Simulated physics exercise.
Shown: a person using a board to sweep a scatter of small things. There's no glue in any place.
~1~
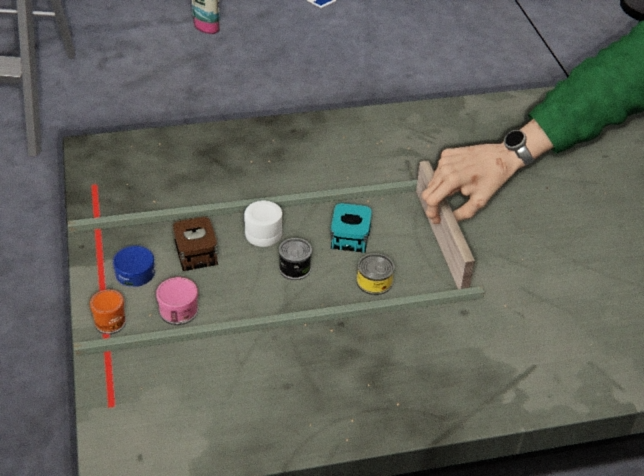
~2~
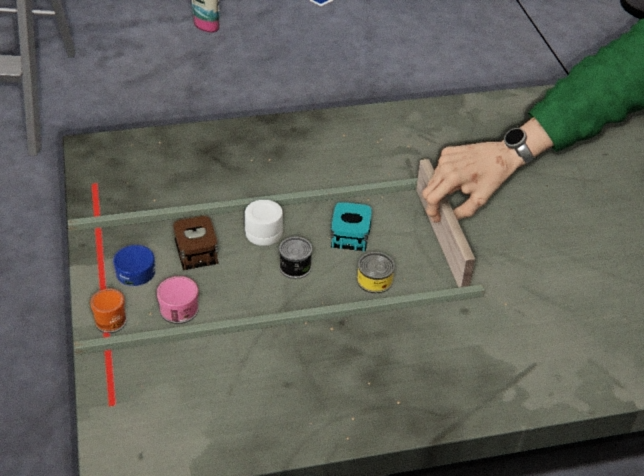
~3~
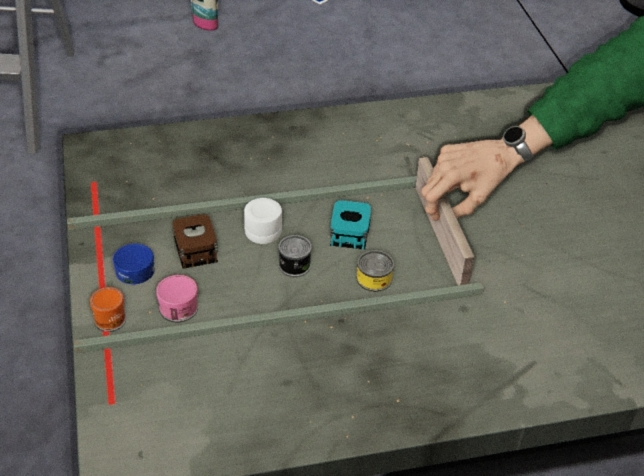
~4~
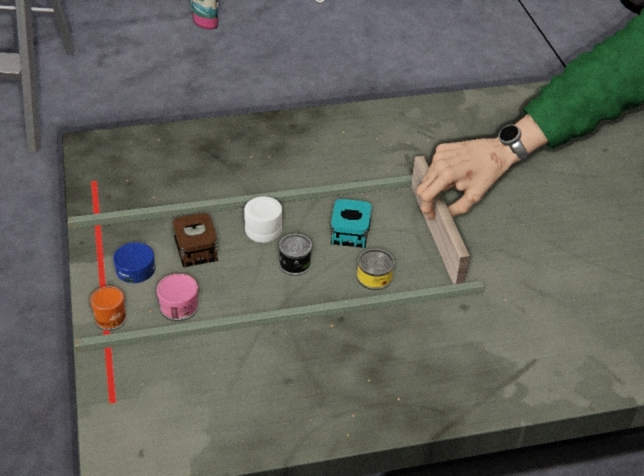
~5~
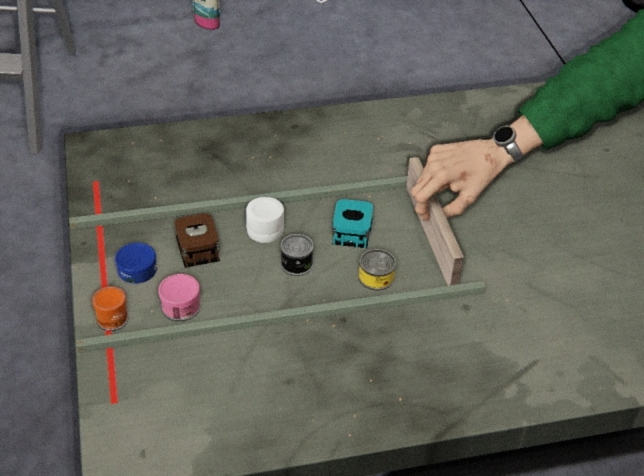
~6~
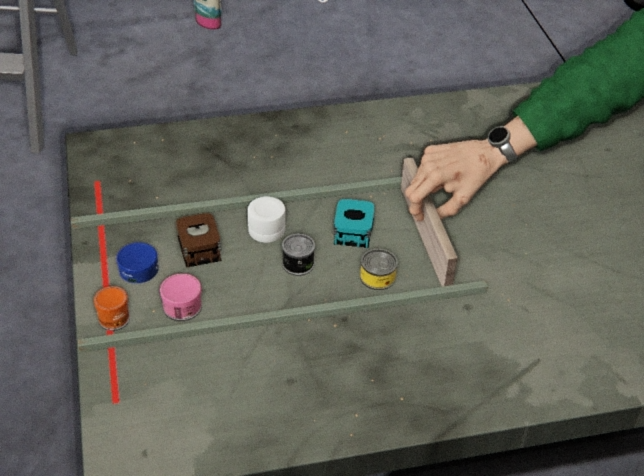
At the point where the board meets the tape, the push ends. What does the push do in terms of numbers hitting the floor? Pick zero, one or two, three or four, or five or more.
It sends three or four to the floor.
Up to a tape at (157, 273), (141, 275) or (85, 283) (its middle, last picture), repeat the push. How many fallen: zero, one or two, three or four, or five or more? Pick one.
So in that order I'd say one to two; just one or two; five or more.
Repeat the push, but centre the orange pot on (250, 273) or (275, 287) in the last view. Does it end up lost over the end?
The orange pot goes down at the first spot and goes down at the second.
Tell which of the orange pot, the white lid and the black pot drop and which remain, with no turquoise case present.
The orange pot goes down, the white lid stays put, the black pot stays put.
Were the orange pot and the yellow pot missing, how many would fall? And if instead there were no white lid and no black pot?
Counts - first: 2; second: 4.
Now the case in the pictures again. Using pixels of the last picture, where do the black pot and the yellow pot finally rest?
I'd put one at around (89, 289) and the other at around (89, 317).
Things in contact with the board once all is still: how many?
It's touching 4 at the end.
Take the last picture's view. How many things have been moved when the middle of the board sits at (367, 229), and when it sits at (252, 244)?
2 at one spot and 5 at the other.
Early on, none off yet; orange pot at rest near (112, 309); blue tub at rest near (138, 263); pink tin at rest near (182, 298).
A while later, none off yet; orange pot travelled about its own width near (64, 316); blue tub leaning a little near (56, 275); pink tin travelled well along near (102, 310).
Finally, the number that fall off is three or four; lost, brown case, pink tin, blue tub and orange pot.
